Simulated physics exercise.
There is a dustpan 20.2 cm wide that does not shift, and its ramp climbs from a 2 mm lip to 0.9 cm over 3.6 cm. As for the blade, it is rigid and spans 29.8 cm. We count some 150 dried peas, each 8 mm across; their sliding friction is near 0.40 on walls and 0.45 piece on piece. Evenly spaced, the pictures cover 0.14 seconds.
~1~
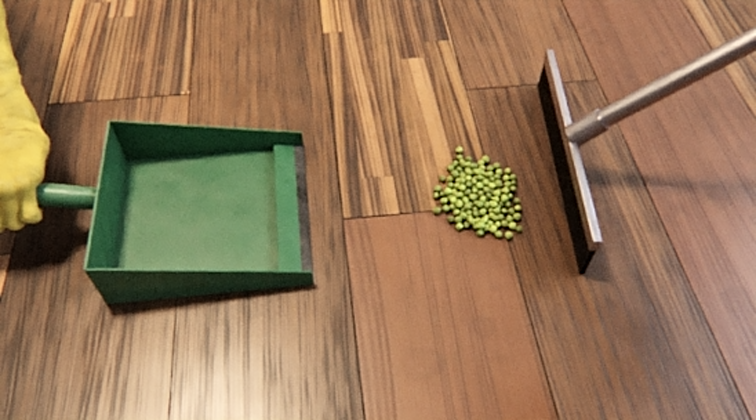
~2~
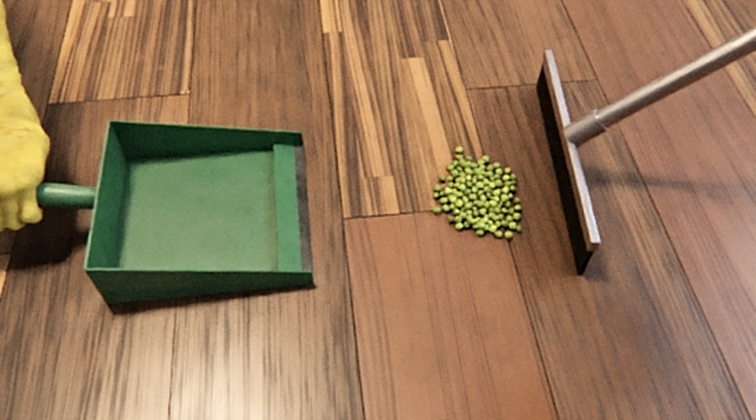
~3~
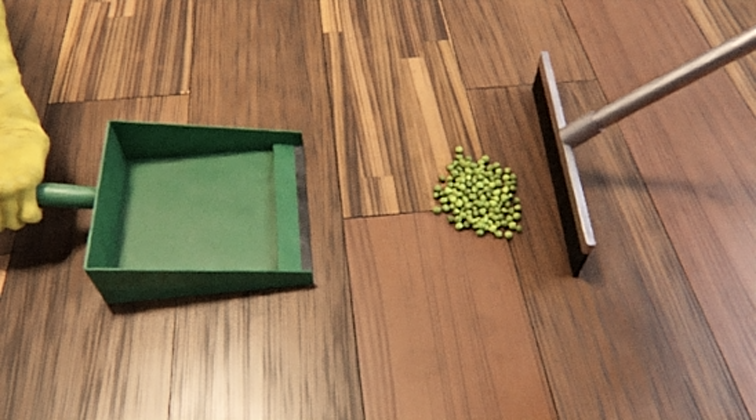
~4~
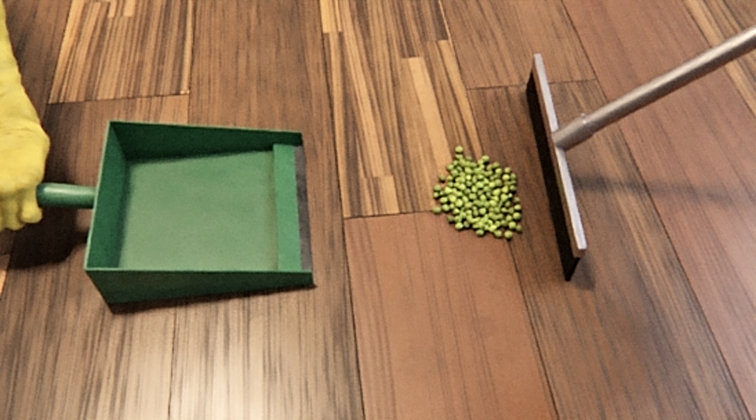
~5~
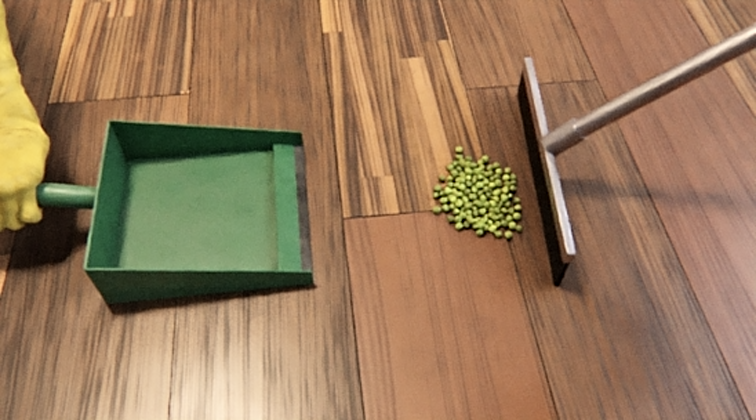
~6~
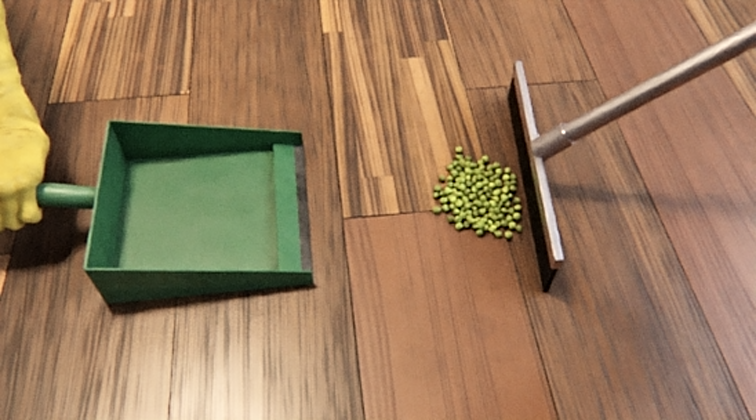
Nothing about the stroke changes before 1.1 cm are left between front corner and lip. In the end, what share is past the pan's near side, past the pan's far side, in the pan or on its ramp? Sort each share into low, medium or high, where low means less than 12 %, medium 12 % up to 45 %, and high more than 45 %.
Shares - near side: Medium, far side: Low, pan: Medium.
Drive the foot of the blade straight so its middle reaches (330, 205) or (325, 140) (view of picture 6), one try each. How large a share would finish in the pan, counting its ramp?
The two tries give roughly 30 and 35 %.
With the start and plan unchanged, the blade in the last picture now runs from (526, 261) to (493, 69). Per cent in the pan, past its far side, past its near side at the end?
Pan 40 % / far 5 % / near 5 %.
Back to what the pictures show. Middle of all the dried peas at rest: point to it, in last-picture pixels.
Roughly pixel (313, 228).
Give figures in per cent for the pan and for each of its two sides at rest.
Near 15, far 5, pan 15, all in per cent.
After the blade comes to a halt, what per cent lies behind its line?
My guess is close to 0 per cent.
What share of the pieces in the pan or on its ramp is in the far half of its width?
I'd put it near 20 per cent.
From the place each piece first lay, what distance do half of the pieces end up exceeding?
I'd say near 20 cm.
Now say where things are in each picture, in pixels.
In the first picture, blade from (594, 245) to (548, 59), moved 0.0 cm, 0 of the pieces shifted so far; middle of the pieces at (481, 194); pan at (197, 219).
In the second picture, blade from (592, 245) to (547, 59), moved 0.2 cm, 0 of the pieces shifted so far; middle of the pieces at (481, 193).
In the third picture, blade from (588, 248) to (543, 61), moved 0.9 cm, 0 of the pieces shifted so far; middle of the pieces at (481, 193).
In the fourth picture, blade from (579, 252) to (536, 63), moved 2.0 cm, 0 of the pieces shifted so far; middle of the pieces at (480, 193).
In the fifth picture, blade from (568, 257) to (527, 67), moved 3.4 cm, 0 of the pieces shifted so far; middle of the pieces at (480, 193).
In the sixth picture, blade from (556, 263) to (517, 70), moved 4.9 cm, 0 of the pieces shifted so far; middle of the pieces at (480, 193); pan at (196, 219).
Then, 0.24 s after the last picture, middle of the blade 15 cm from the lip; 0 % over the lip, far side 0 %, near side 5 %.
Then, 0.40 s after the last picture, middle of the blade 7 cm from the lip; 0 % over the lip, far side 5 %, near side 10 %.
Then, 0.69 s after the last picture, middle of the blade 3 cm from the lip; 15 % over the lip, far side 5 %, near side 15 %.
In the end, near side 15 %, far side 5 %, pan 15 %, in front of the lip or behind the blade 60 %.
